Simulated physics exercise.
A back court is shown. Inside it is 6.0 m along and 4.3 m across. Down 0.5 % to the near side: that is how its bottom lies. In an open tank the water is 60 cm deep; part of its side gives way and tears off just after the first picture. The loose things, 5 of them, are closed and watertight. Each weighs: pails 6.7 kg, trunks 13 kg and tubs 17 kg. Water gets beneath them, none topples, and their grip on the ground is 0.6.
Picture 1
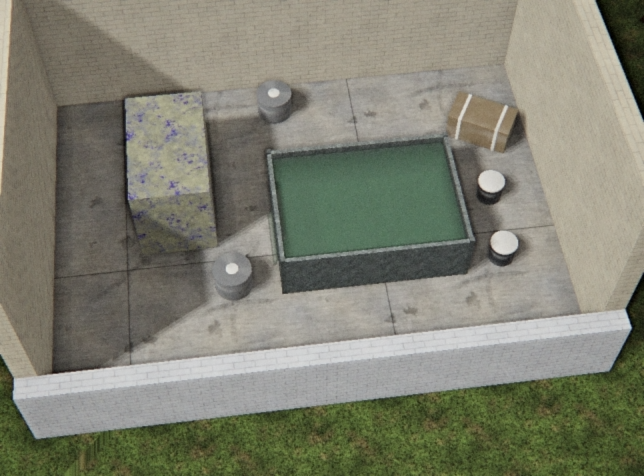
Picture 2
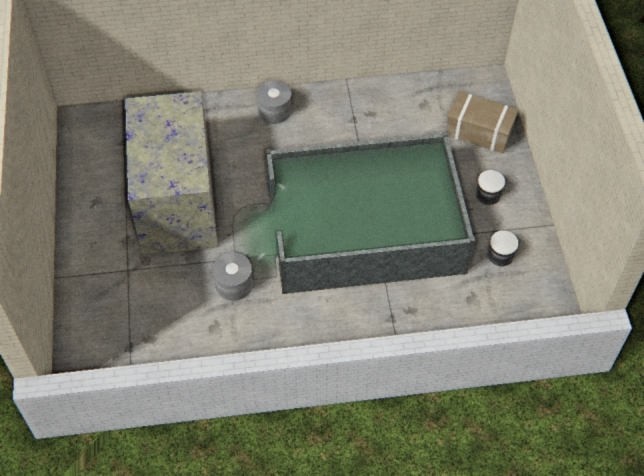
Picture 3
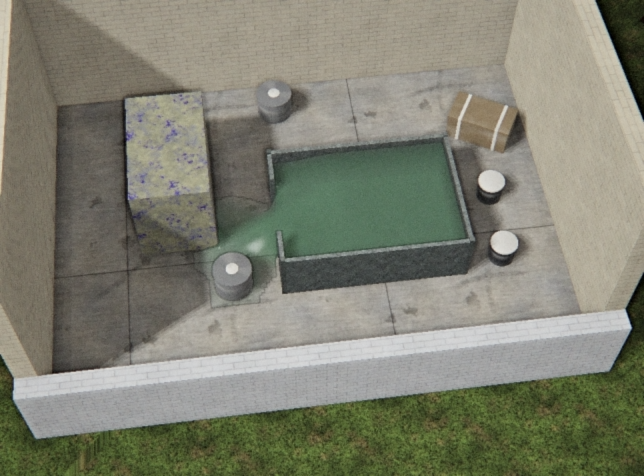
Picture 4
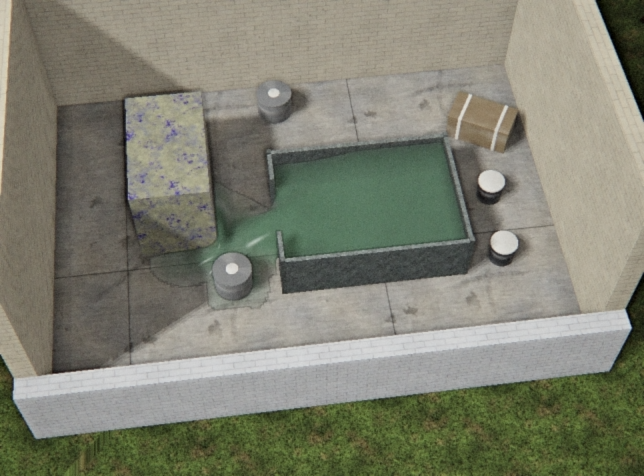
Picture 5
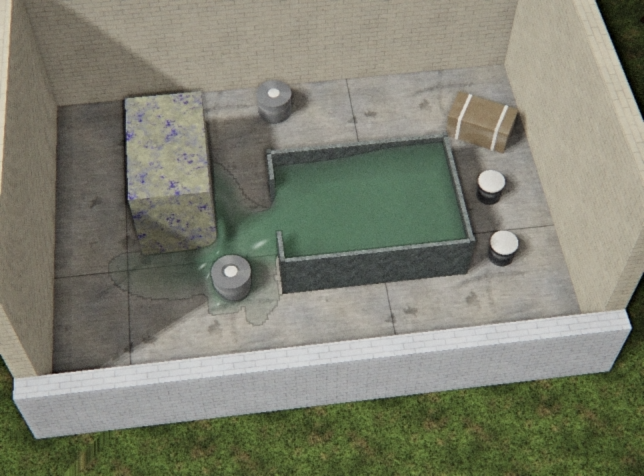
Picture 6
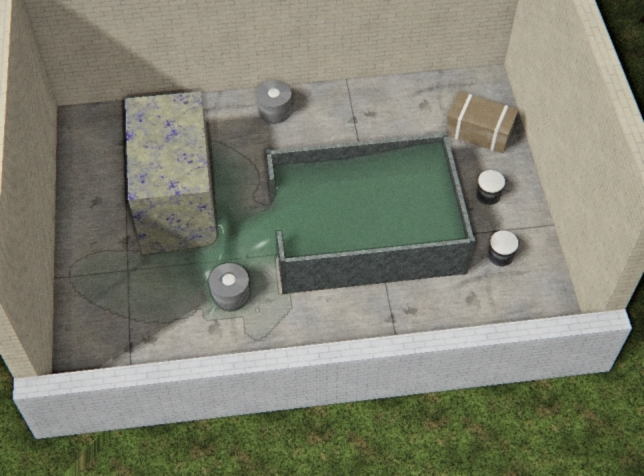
Green water pouring through a gap in the tank's left side, spreading across the paved court and slightly shifting a grey tub.
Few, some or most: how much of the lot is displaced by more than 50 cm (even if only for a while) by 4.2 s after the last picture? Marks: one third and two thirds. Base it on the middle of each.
It is one to two thirds.
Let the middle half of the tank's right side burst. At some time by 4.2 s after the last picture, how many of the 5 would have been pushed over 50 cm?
Then it comes to 3.
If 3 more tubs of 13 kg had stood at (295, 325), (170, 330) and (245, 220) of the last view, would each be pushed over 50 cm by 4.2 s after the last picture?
Below, above, above.
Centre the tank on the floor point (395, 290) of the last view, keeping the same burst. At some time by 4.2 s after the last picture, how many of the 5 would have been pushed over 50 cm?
Then the count would be 1.
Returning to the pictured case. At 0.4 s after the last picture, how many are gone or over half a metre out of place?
The number comes to 1.
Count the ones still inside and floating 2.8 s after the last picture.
0.
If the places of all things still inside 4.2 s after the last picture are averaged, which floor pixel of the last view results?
Somewhere near (424, 205).
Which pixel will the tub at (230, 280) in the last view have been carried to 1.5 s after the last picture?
About pixel (227, 345).
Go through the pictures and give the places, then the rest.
The first picture shows a tub at (232, 269) rests on the ground; a pail at (492, 181), on the bottom; 3.2 m2 under water; 0 of 5 have shifted.
The second picture shows a tub at (232, 269), on the bottom; a pail at (492, 181), on the bottom; 3.7 m2 under water; 0 of 5 have shifted.
The third picture shows a tub at (232, 269), on the bottom; a pail at (492, 181) rests on the ground; 4.1 m2 under water; 0 of 5 have shifted.
The fourth picture shows a tub at (232, 269), on the bottom; a pail at (492, 181), on the bottom; water covers 4.4 m2; 0 of 5 have shifted.
The fifth picture shows a tub at (231, 271) rests on the ground, 4 cm from its start; a pail at (492, 181), on the bottom; water covers 5.0 m2; 0 of 5 have shifted.
The sixth picture shows a tub at (229, 280), on the bottom, 15 cm from its start; a pail at (492, 181), on the bottom; 6.0 m2 under water; 1 of 5 have shifted.
Then, 0.4 s after the last picture 1 of 5 are over 50 cm from their spots; 0 afloat.
Then, 1.5 s after the last picture 1 of 5 are over 50 cm from their spots; 0 afloat.
Then, 2.8 s after the last picture 2 of 5 are over 50 cm from their spots; 0 afloat.
Then, 4.2 s after the last picture 2 of 5 are over 50 cm from their spots, and 2 have been at some point; 1 afloat.
